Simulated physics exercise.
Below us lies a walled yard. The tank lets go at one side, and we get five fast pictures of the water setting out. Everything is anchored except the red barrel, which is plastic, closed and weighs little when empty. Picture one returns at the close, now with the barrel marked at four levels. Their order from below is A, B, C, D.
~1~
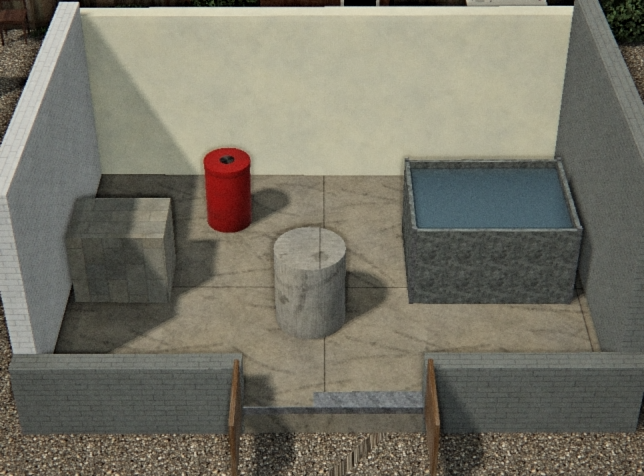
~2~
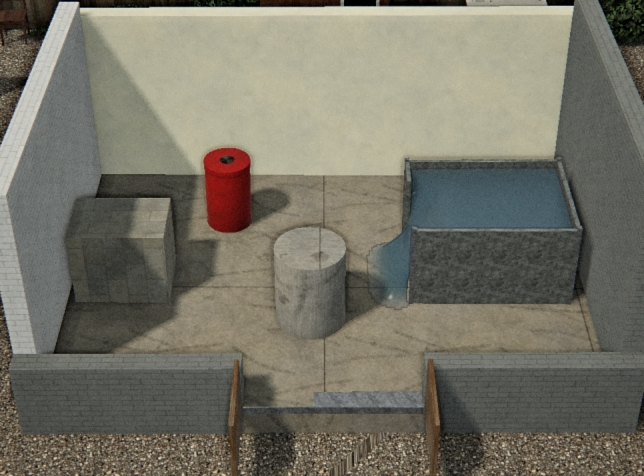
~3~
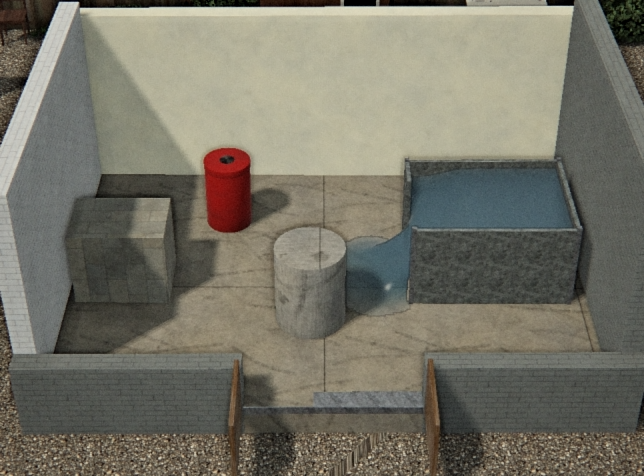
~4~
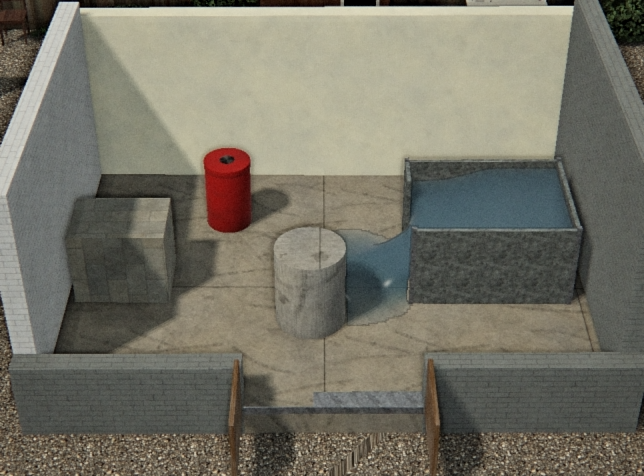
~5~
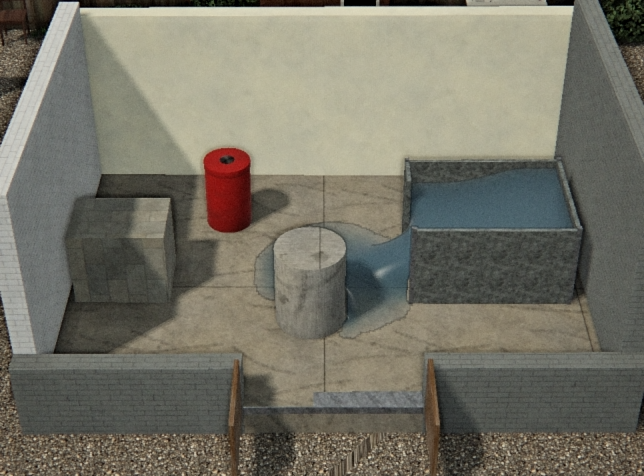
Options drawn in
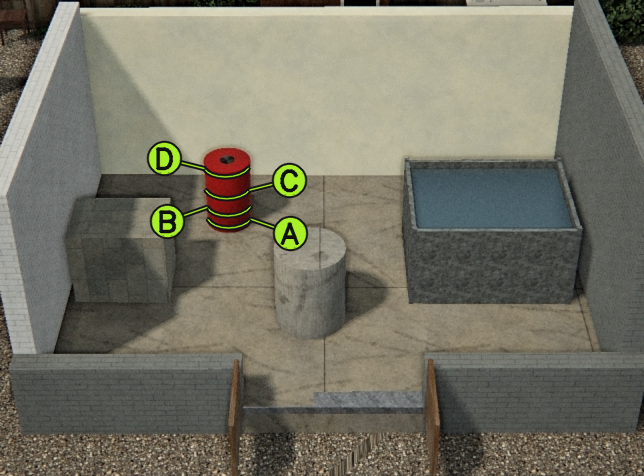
To begin with, a walled yard holds a red barrel, a concrete block, a stone cylinder and a full tank of water on the right. Water then pours from the tank's left side onto the ground, reaches the cylinder, and spreads around behind it, emerging on its left side.
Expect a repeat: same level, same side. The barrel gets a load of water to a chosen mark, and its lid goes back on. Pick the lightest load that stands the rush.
C is the one.
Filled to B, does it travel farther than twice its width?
No.
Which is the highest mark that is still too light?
Mark B.
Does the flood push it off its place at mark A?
Yes, it does.
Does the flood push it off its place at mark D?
No, not at all.
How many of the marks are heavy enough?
Two of them.
In lime, A at (228, 227); B at (227, 215); C at (226, 198); D at (225, 176); from the bottom up A, B, C, D.
Choosing A, it is pushed about 5 times its own width away.
Choosing B, it is pushed about its own width away.
Choosing C, it does not move.
Choosing D, it does not move.
